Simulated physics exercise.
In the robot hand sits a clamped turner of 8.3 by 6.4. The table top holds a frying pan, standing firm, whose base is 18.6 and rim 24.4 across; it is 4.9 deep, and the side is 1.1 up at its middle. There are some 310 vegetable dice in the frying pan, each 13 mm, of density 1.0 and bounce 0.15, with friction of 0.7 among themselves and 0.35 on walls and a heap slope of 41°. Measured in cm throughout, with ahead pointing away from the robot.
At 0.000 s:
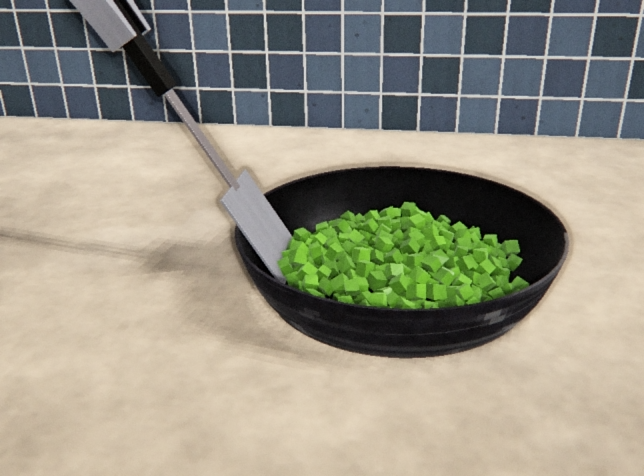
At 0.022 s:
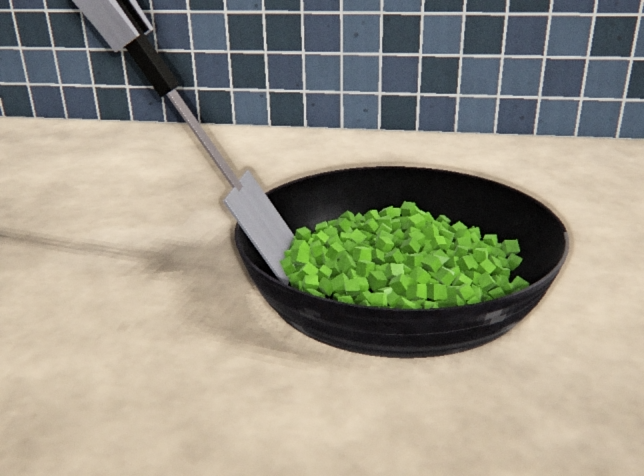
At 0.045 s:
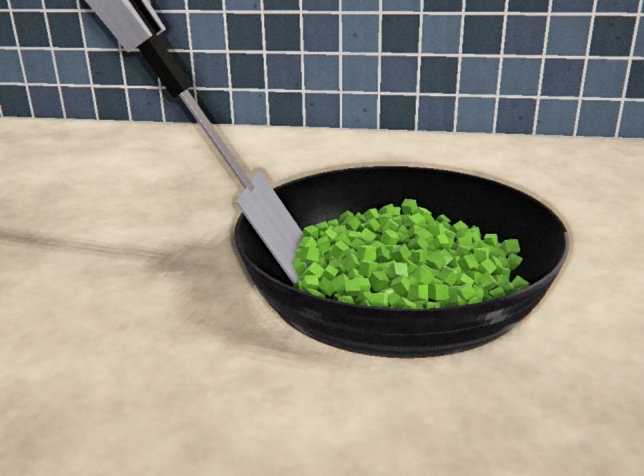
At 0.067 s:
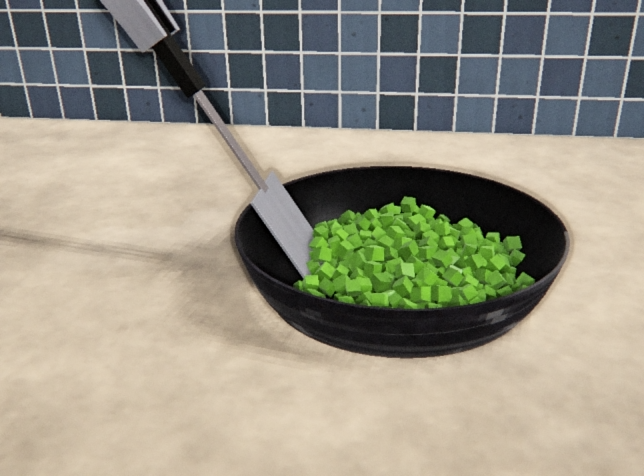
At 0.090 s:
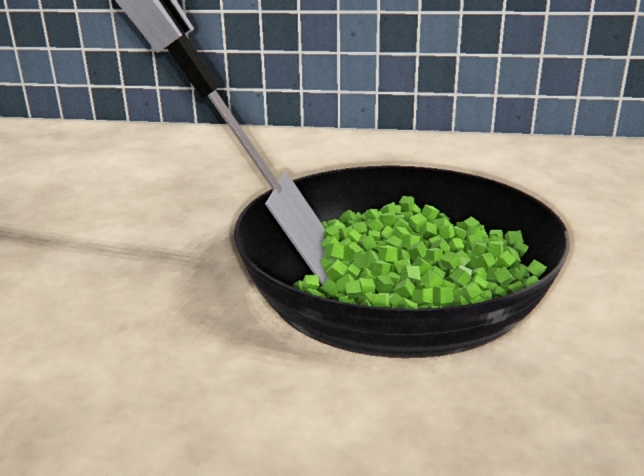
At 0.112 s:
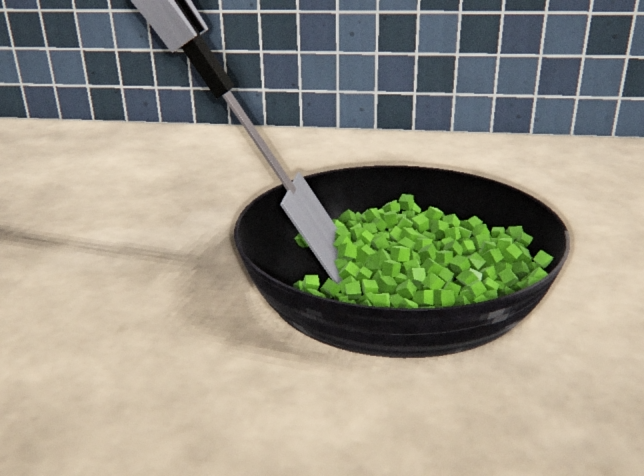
At the start, a metal turner held by a robot hand rests at the left side of a black frying pan full of green cubes. The turner then slides slowly to the right, pushing the nearest cubes along, and the heap shifts slightly rightward while the pan stays still.
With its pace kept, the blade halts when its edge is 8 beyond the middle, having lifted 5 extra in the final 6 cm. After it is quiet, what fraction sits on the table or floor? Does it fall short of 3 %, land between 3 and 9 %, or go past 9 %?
It lands between 3 and 9 %.
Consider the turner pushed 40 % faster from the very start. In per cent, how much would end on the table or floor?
Estimated result: Some 15 %.
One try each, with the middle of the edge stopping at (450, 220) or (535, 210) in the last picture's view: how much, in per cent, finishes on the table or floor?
Close to 0 and close to 20 per cent, respectively.
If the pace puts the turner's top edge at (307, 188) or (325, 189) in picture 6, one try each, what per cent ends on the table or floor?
10 % and 15 %.
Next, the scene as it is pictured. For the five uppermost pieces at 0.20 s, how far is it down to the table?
I'd put them at about 4 centimetres above the table.
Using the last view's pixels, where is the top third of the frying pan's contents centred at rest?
Roughly at (506, 248).
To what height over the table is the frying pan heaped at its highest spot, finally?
Some 6.5 cm above the table.
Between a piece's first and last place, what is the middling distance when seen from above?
The value is roughly 3 cm.
By 0.20 s, sloping 58°, highest piece 5 above the table; 308 in the frying pan.
By 0.29 s, sloping 58°, highest piece 7 above the table; 308 in the frying pan.
By 0.53 s, sloping 58°, highest piece 7 above the table; 294 in the frying pan, 13 on the table or floor, 1 on the blade or in flight.
By 1.58 s, sloping 58°, highest piece 6 above the table; 293 in the frying pan, 15 on the table or floor.
Final count, 293 in the frying pan, 15 on the table or floor. That is 5 % on the table or floor.
